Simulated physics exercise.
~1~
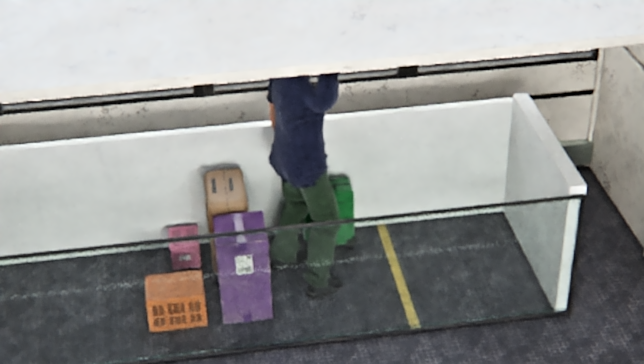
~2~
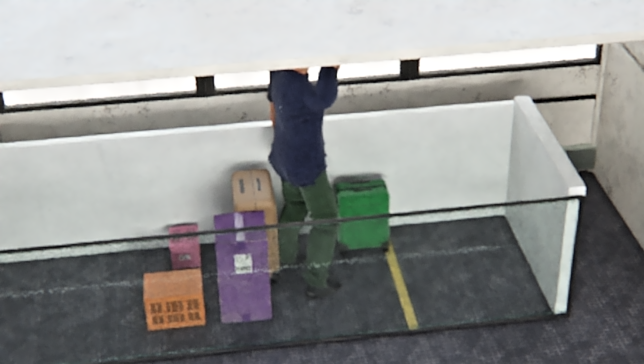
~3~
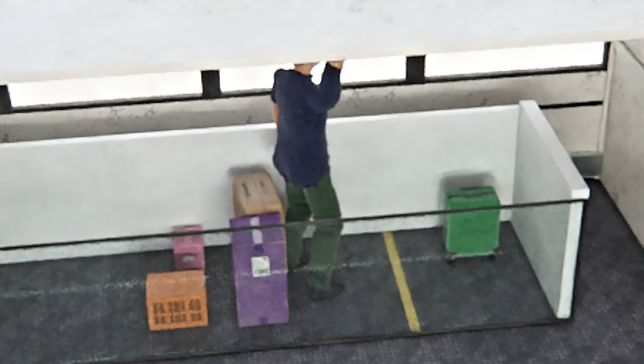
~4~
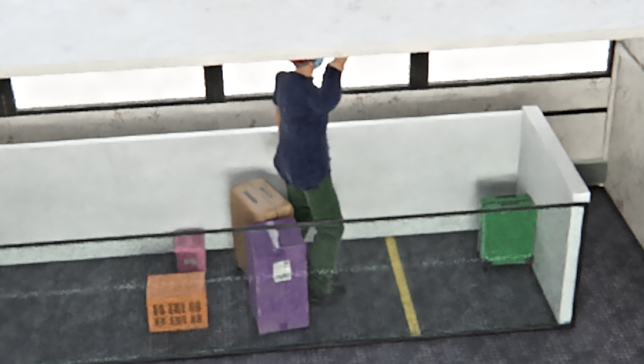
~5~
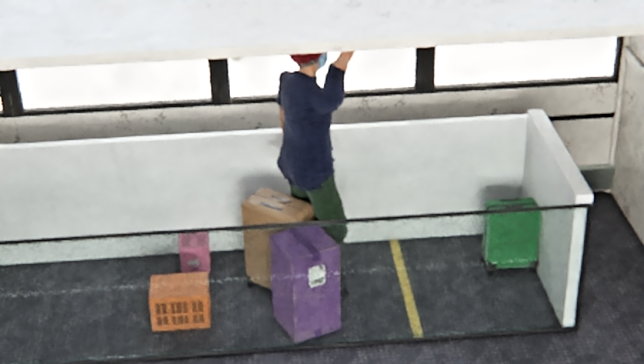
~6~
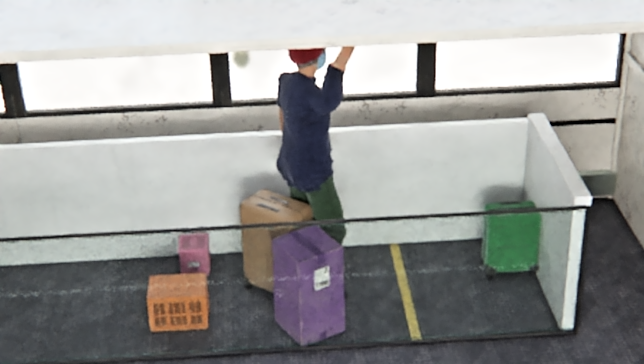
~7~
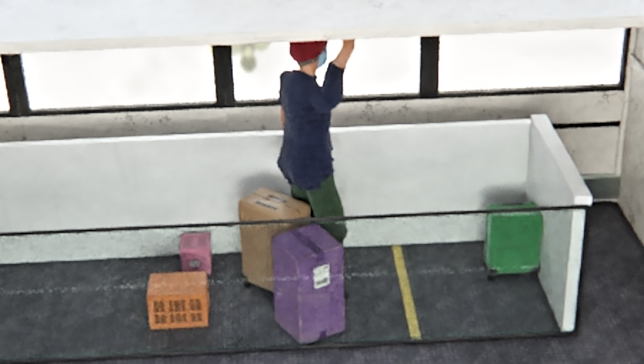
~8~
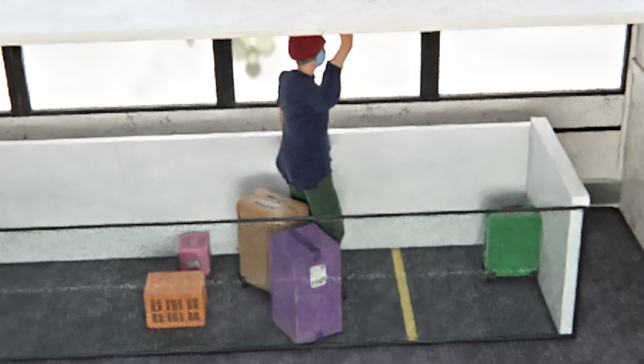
In a low-walled bay beneath windows, a person in a red hat stands with raised arms as a green wheeled case rolls right, past the yellow line. A brown case and purple bag shift right and stop short of it, while an orange crate and pink tub stay put.
